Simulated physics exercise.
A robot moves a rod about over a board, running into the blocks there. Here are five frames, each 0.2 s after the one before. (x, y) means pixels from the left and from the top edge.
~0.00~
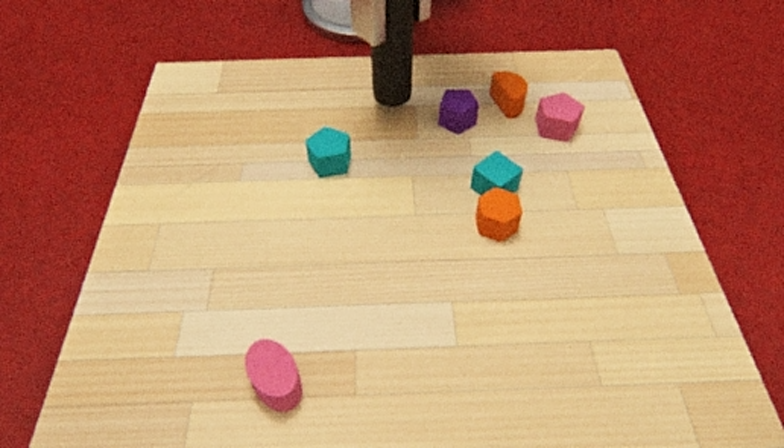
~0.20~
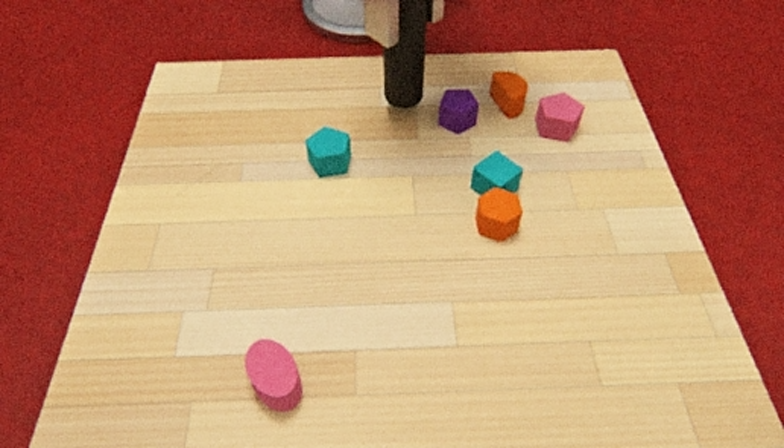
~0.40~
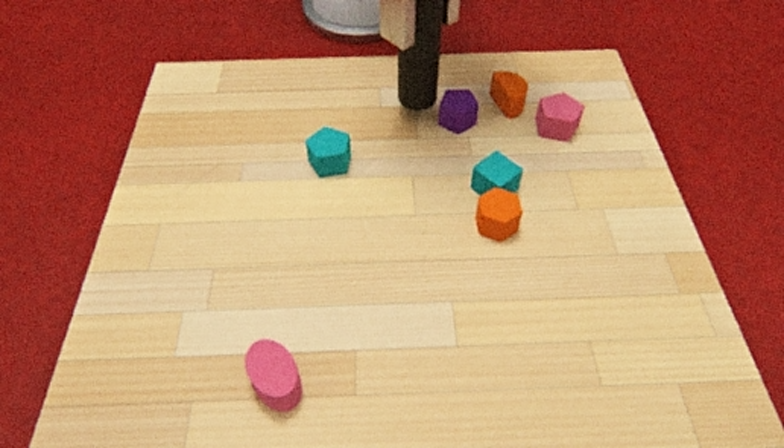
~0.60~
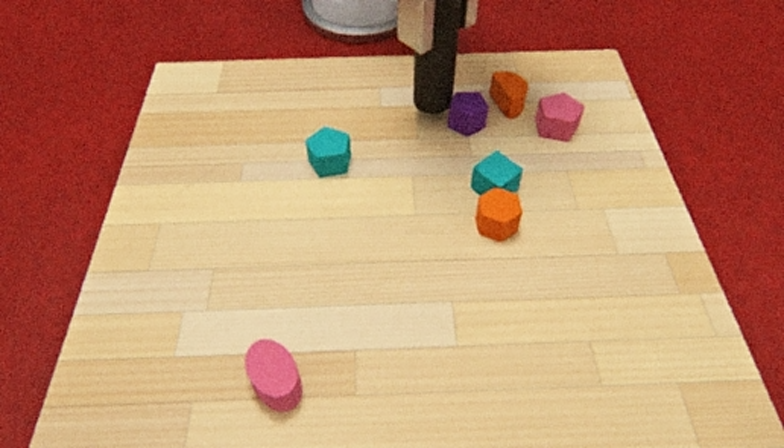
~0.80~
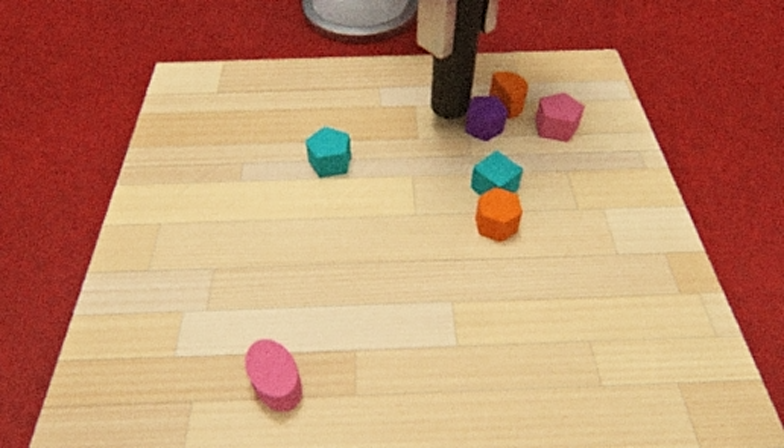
A robot arm holding a dark rod reaches over the far edge of a pale wooden board on a red surface, seen from above at an angle by a still camera. Purple, orange and pink blocks sit at upper right, a teal and an orange one below them, another teal at upper left, a pink oval at lower left. The rod slides right and pushes the purple block rightward.
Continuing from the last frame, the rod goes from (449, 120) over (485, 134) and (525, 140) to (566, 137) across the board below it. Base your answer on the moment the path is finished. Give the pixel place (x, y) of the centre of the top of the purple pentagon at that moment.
I'd say the purple pentagon ends with its top centre at (603, 137).
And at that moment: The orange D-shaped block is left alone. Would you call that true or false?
This is true.
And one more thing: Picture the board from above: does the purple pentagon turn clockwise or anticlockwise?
Clockwise rotation.
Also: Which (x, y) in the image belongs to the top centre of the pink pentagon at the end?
Put as a pixel place, it's (603, 100).
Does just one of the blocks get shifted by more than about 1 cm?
Answer: No.
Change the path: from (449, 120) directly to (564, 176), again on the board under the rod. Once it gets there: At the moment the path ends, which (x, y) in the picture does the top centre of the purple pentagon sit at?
The answer is (604, 142).
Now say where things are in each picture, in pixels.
In the first frame, tip of the rod (392, 94), middles of tops, purple pentagon (459, 100), orange D-shaped block (512, 83), pink pentagon (562, 106).
In the second frame, rod (404, 96), nothing pushed.
In the third frame, rod (417, 98), nothing pushed.
In the fourth frame, rod (433, 101), purple pentagon (469, 102).
In the fifth frame, rod (450, 106), purple pentagon (487, 107), orange D-shaped block (512, 83), pink pentagon (562, 106).
On the path given first. One third of the way, rod (489, 121); purple pentagon (529, 120), turned 15° anticlockwise.
Two thirds of the way, rod (529, 127); purple pentagon (569, 131), turned 10° clockwise; pink pentagon (581, 107), turned 60° anticlockwise.
At the end, rod (570, 123); purple pentagon (603, 137), turned 45° clockwise; orange D-shaped block unmoved; pink pentagon (603, 100), turned 80° anticlockwise.
